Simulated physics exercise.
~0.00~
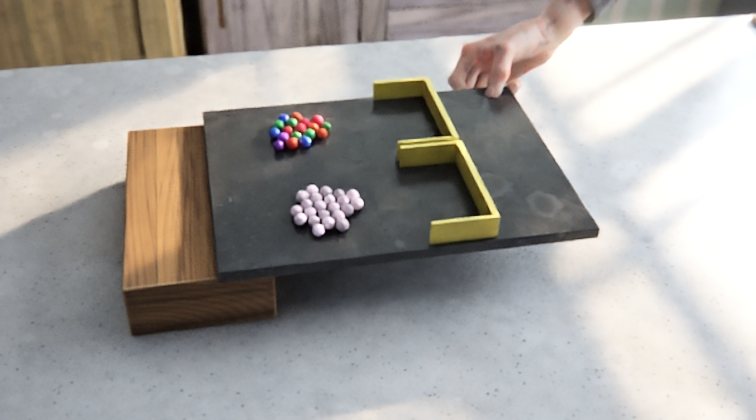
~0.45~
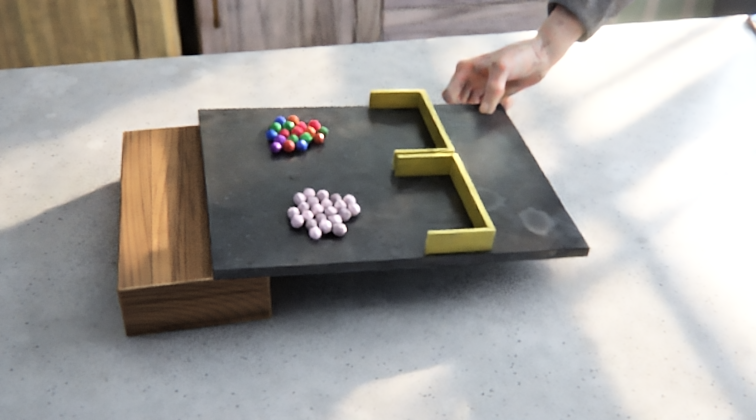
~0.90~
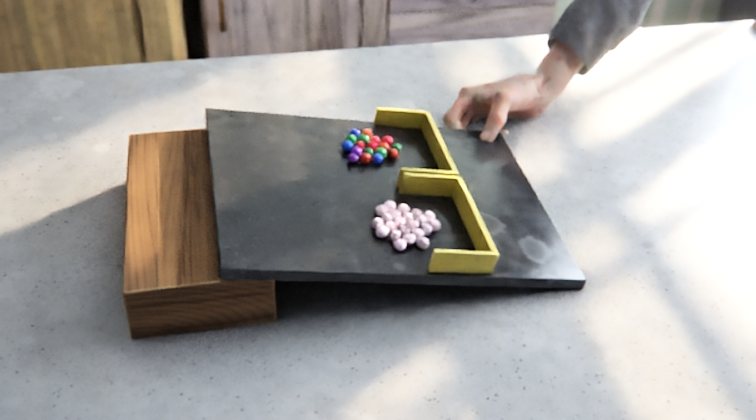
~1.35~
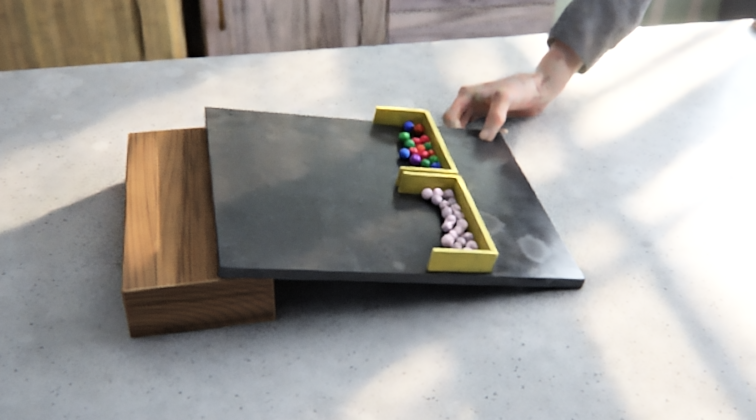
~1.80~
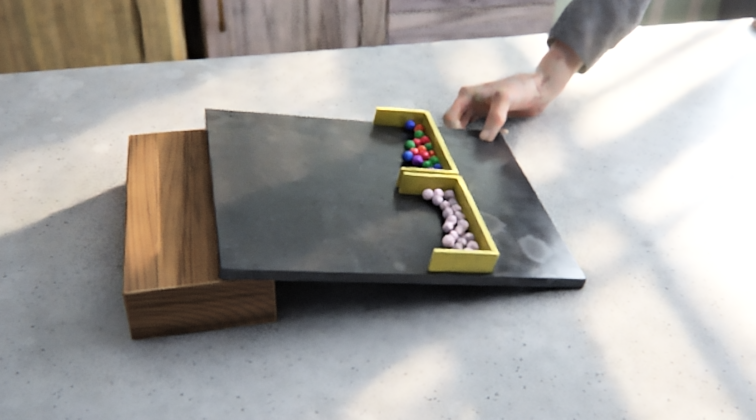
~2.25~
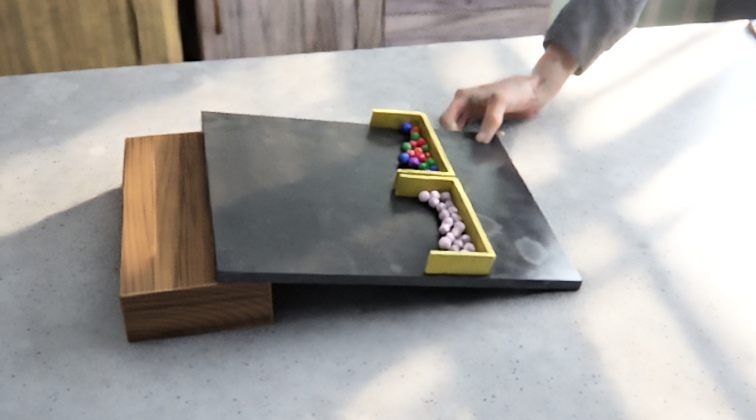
A hand lowered the right end of a dark board propped on a wooden block, and a heap of pale pink balls and a heap of colourful ones slid right, spreading out against two yellow barriers, where they stayed.
